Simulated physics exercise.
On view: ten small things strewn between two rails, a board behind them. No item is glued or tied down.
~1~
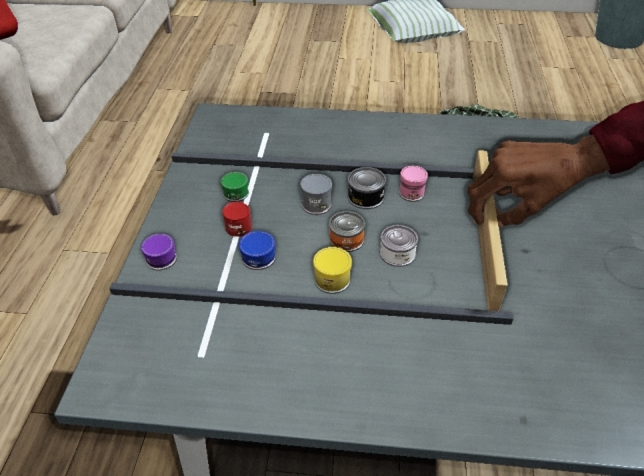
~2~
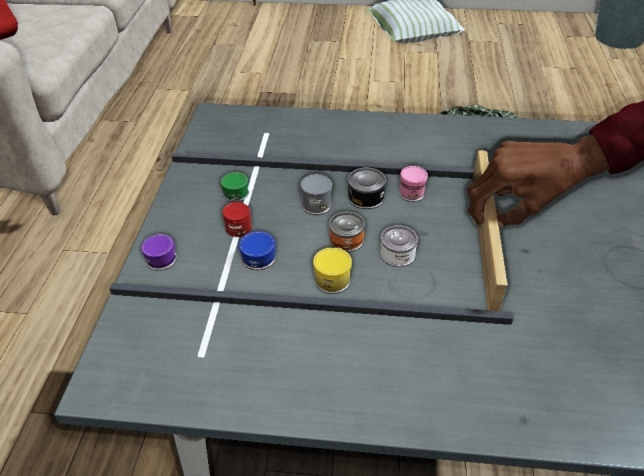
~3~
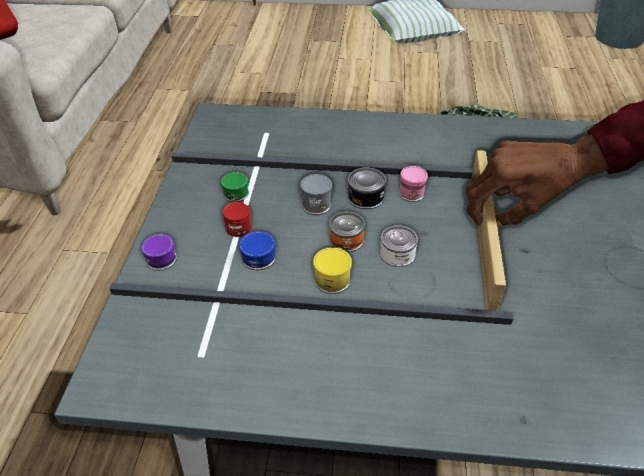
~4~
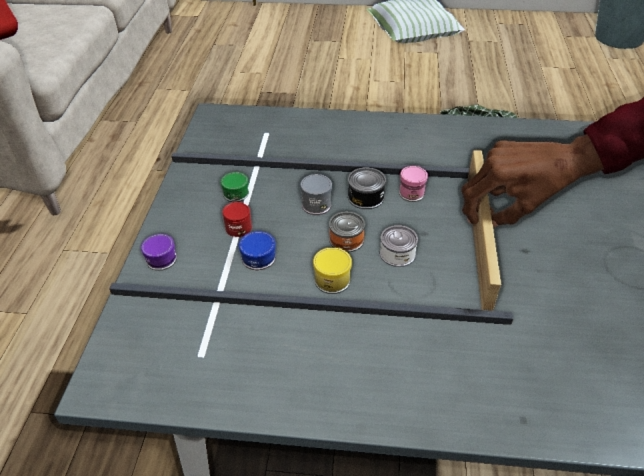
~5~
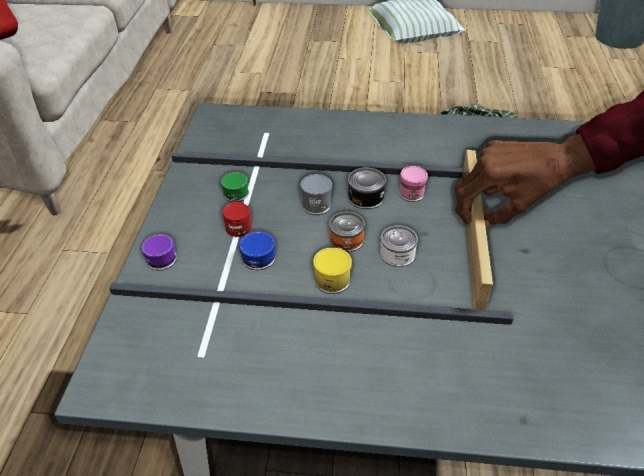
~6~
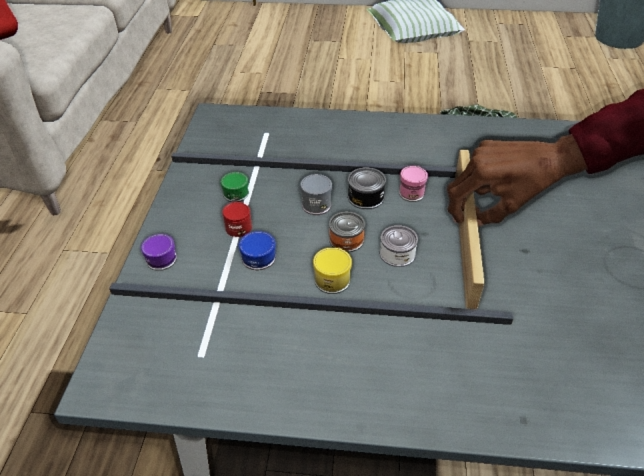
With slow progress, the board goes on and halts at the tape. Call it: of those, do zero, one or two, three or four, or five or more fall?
Zero fall.
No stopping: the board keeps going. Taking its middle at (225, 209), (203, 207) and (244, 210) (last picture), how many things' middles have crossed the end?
In order, that gives 0, then 1, then 0.
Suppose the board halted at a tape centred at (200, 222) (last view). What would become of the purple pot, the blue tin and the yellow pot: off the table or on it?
Purple pot goes off, blue tin stays put, yellow pot stays put.
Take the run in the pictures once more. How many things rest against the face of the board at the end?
Tally at the end: 5.
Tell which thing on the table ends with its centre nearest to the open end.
That one is the purple pot.
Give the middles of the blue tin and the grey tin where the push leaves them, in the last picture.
The blue tin at (182, 251), the grey tin at (201, 198).
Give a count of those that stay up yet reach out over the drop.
The answer comes to 0.
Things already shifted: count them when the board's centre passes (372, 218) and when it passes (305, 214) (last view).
I make it 5 at the first spot and 7 at the other.
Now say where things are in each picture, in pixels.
The first picture shows purple pot (159, 252); green tin (235, 187); red tub (237, 220); board (487, 225); tape (240, 224).
The second picture shows green tin (235, 187); blue tin (258, 251).
The third picture shows red tub (237, 220); pink pot (413, 184).
The fourth picture shows purple pot (160, 252); white tin (398, 246).
The fifth picture shows green tin (235, 187); grey tin (316, 195).
The sixth picture shows purple pot (160, 252); green tin (235, 187); red tub (237, 220); board (467, 224); tape (240, 224).
Soon after, none off yet; purple pot at rest near (160, 252); green tin at rest near (235, 187); red tub at rest near (237, 220).
At rest, the number that fall off is zero.
